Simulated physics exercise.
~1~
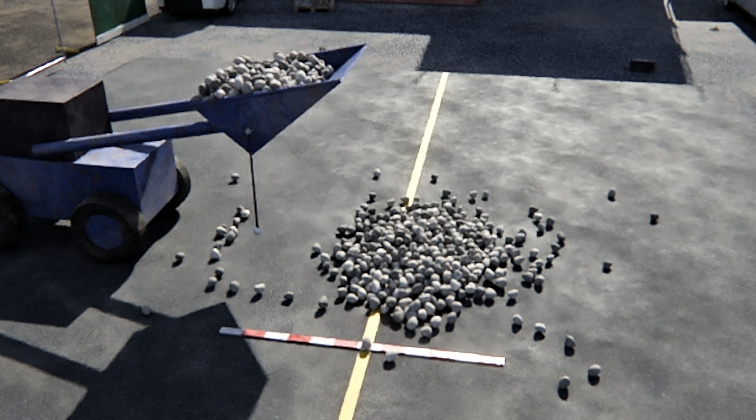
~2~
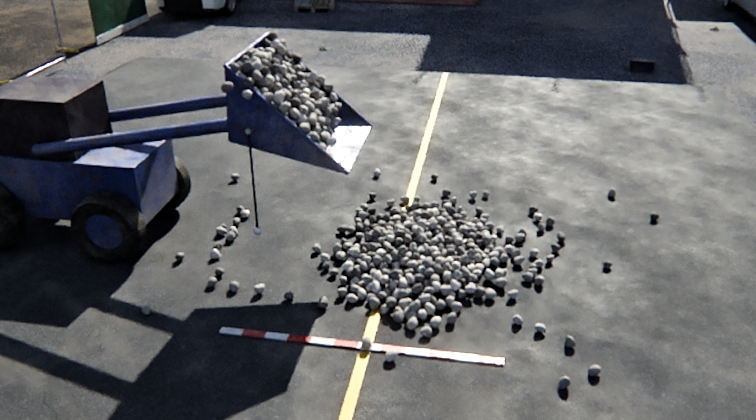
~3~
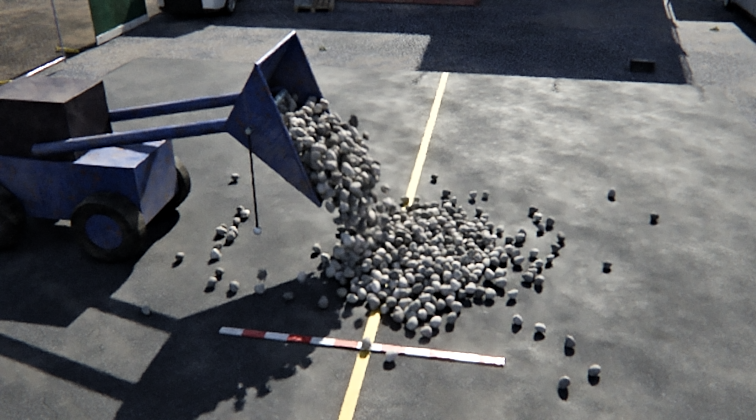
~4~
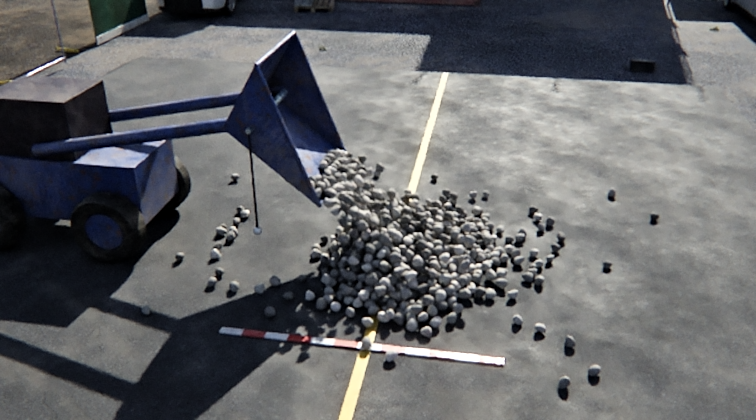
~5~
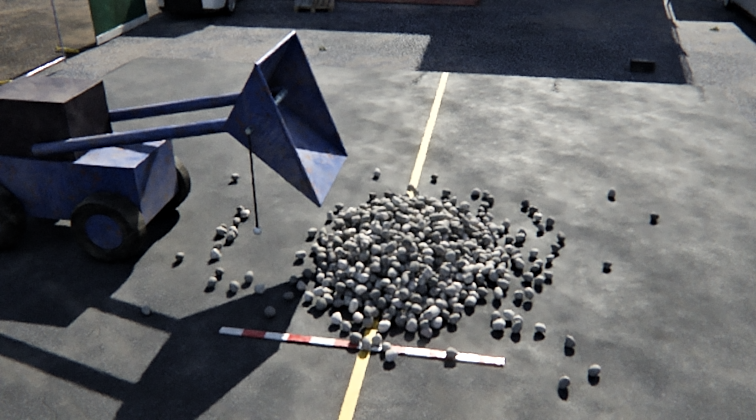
A blue loader tipped its raised bucket of rounded stones forward, pouring them onto a loose pile lying across a yellow line on the ground. The bucket ended up empty, still tilted above a wider heap that reached the red and white staff.
